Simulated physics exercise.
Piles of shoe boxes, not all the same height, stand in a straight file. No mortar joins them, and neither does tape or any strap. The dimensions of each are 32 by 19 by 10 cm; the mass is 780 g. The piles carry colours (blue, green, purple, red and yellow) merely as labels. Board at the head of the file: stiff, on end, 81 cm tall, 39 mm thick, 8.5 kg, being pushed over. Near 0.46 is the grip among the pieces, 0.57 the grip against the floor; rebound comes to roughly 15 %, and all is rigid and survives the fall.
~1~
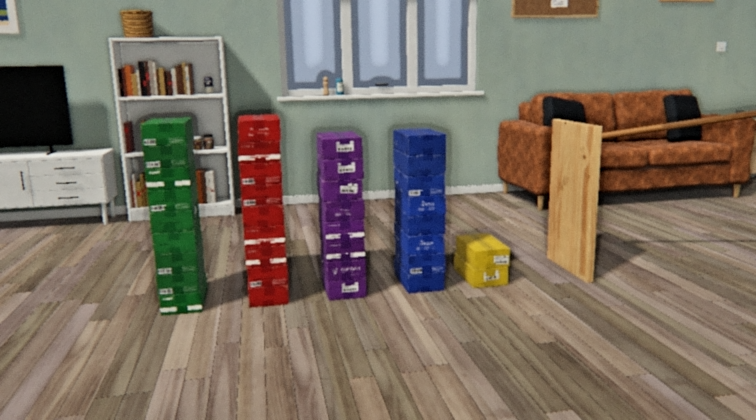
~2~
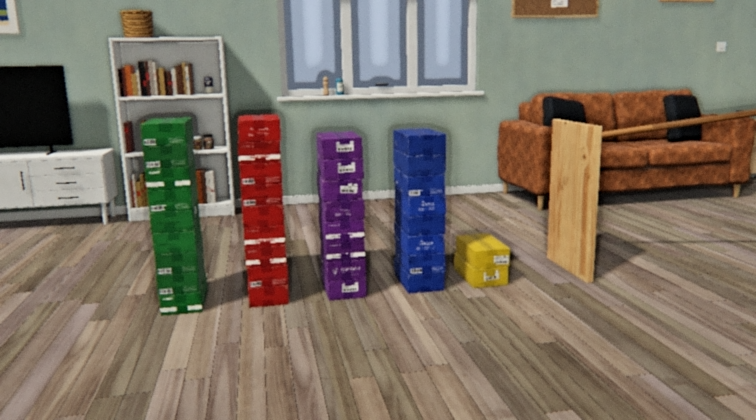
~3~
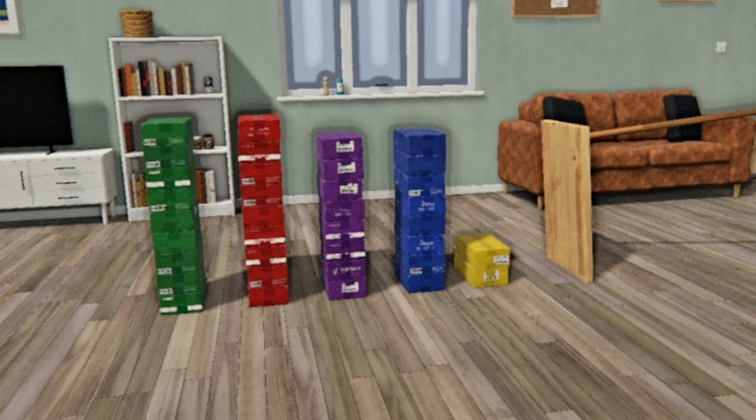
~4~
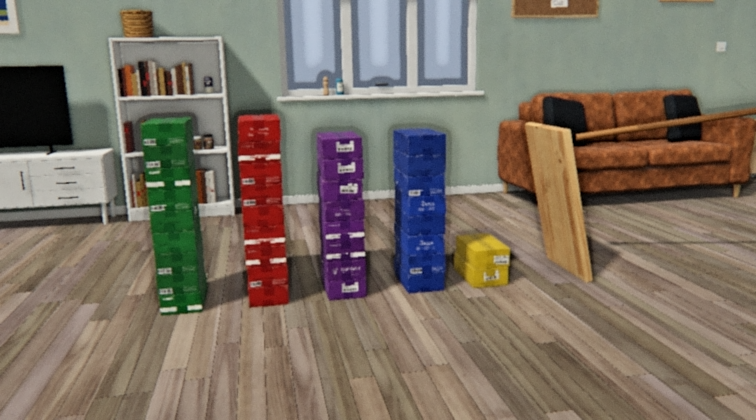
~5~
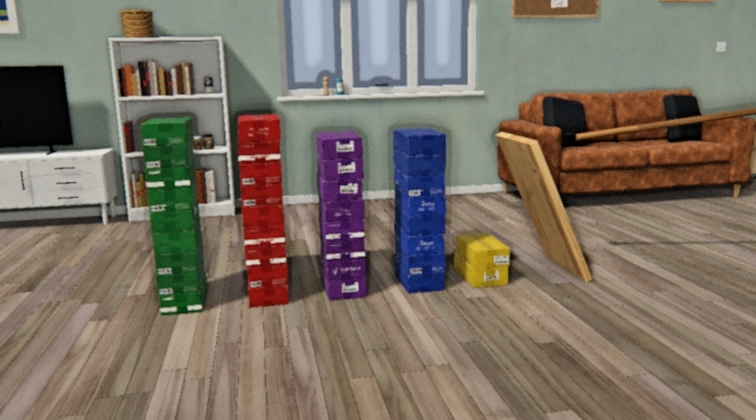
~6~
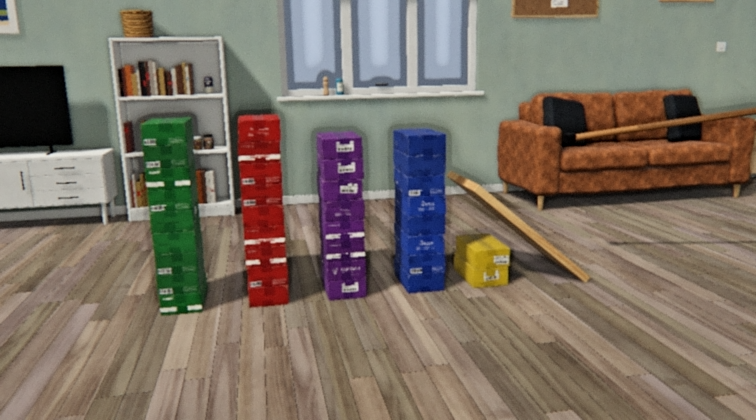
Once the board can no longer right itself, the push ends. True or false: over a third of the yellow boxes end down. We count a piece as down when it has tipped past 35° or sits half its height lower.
False.
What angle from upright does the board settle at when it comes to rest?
It ends up leaning about 65 degrees from upright.
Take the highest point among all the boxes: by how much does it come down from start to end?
I'd say it's about 0 cm lower than before.
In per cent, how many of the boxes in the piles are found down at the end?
Somewhere near 0 in a hundred.
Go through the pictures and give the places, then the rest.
In the first picture (pixels give the middle of a visible side), pole end 6 cm short, board 0° from upright; top yellow box (492, 259); top blue box (427, 145); none of the others has stirred.
The second picture shows pole end 6 mm short, board 0° from upright; top yellow box (492, 259).
The third picture shows pole end 51 mm in, board 5° from upright; top yellow box (492, 259); none of the others has stirred.
The fourth picture shows pole end (573, 139) 8 cm in, stopped, board 12° from upright; top yellow box (492, 259); none of the others has stirred.
The fifth picture shows pole end (573, 139) 8 cm in, stopped, board 24° from upright; top yellow box (492, 259); none of the others has stirred.
The sixth picture shows pole end (573, 139) 8 cm in, stopped, board 50° from upright; top yellow box (492, 259); top blue box (427, 145); none of the others has stirred.
Then, 0.06 s past the last view, board 63° from upright; none of the 2 yellow boxes down (0 of 36 in all colours); top yellow box unmoved.
Then, 0.10 s past the last view, board 69° from upright; none of the 2 yellow boxes down (0 of 36 in all colours); top yellow box unmoved.
Then, 0.30 s past the last view, board 69° from upright; none of the 2 yellow boxes down (0 of 36 in all colours); top yellow box 5° from how it stood.
In the end, board 65° from upright; none of the 2 yellow boxes down (0 of 36 in all colours); top yellow box unmoved; top blue box unmoved. That is 0 per cent. From the last view, middles, top yellow box near (481, 250), top blue box near (417, 142).
